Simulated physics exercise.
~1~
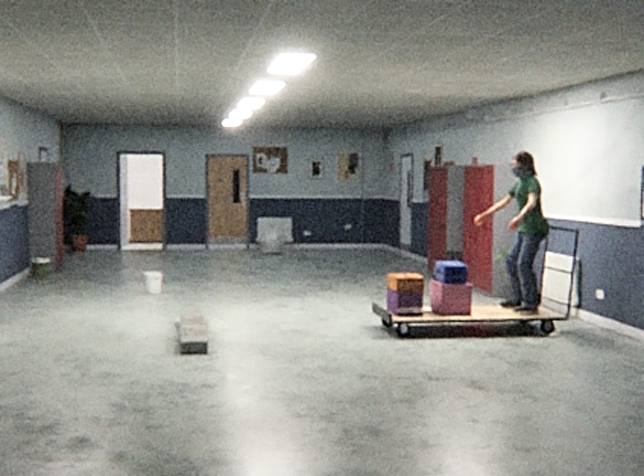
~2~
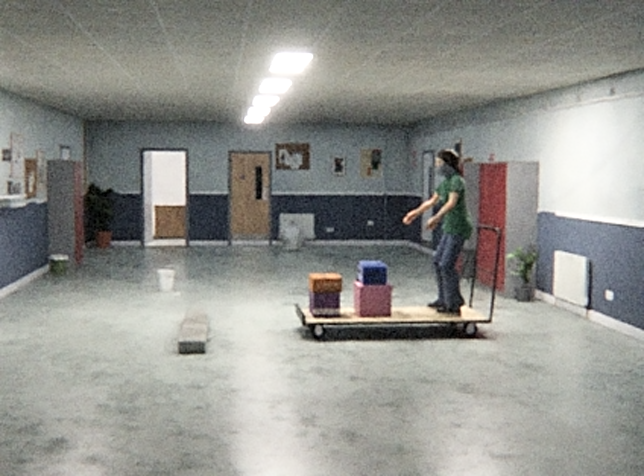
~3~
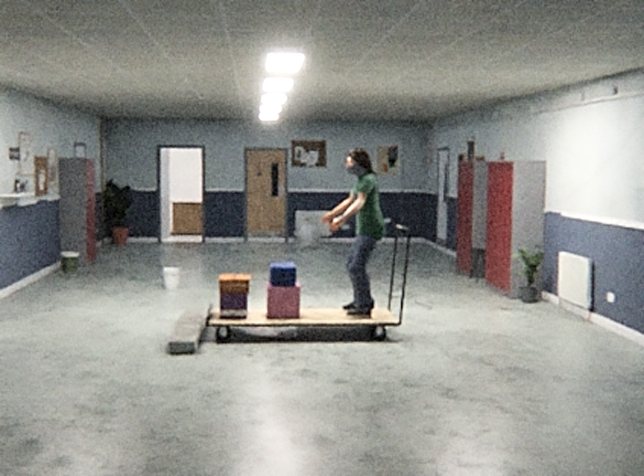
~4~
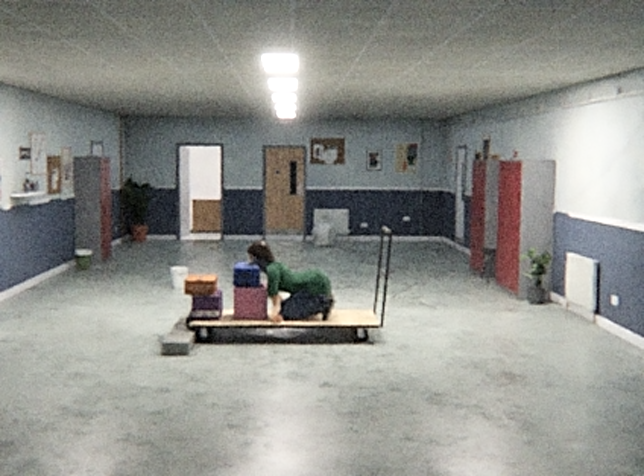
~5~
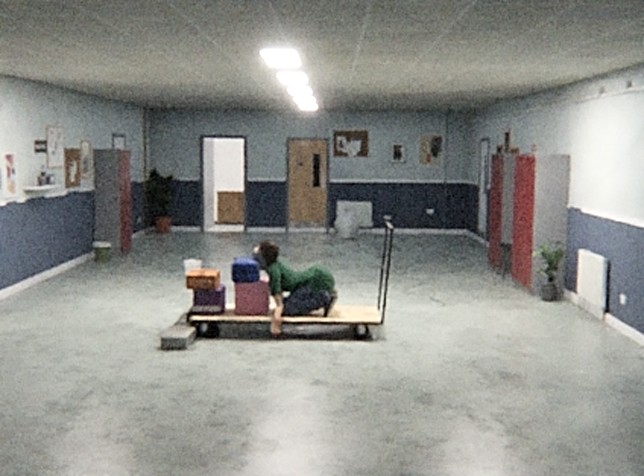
A flatbed trolley carrying stacked boxes and a standing person in a green top rolls left across a hall and stops against a low beam, where the person pitches forward onto the deck and ends slumped against the boxes, all still aboard.
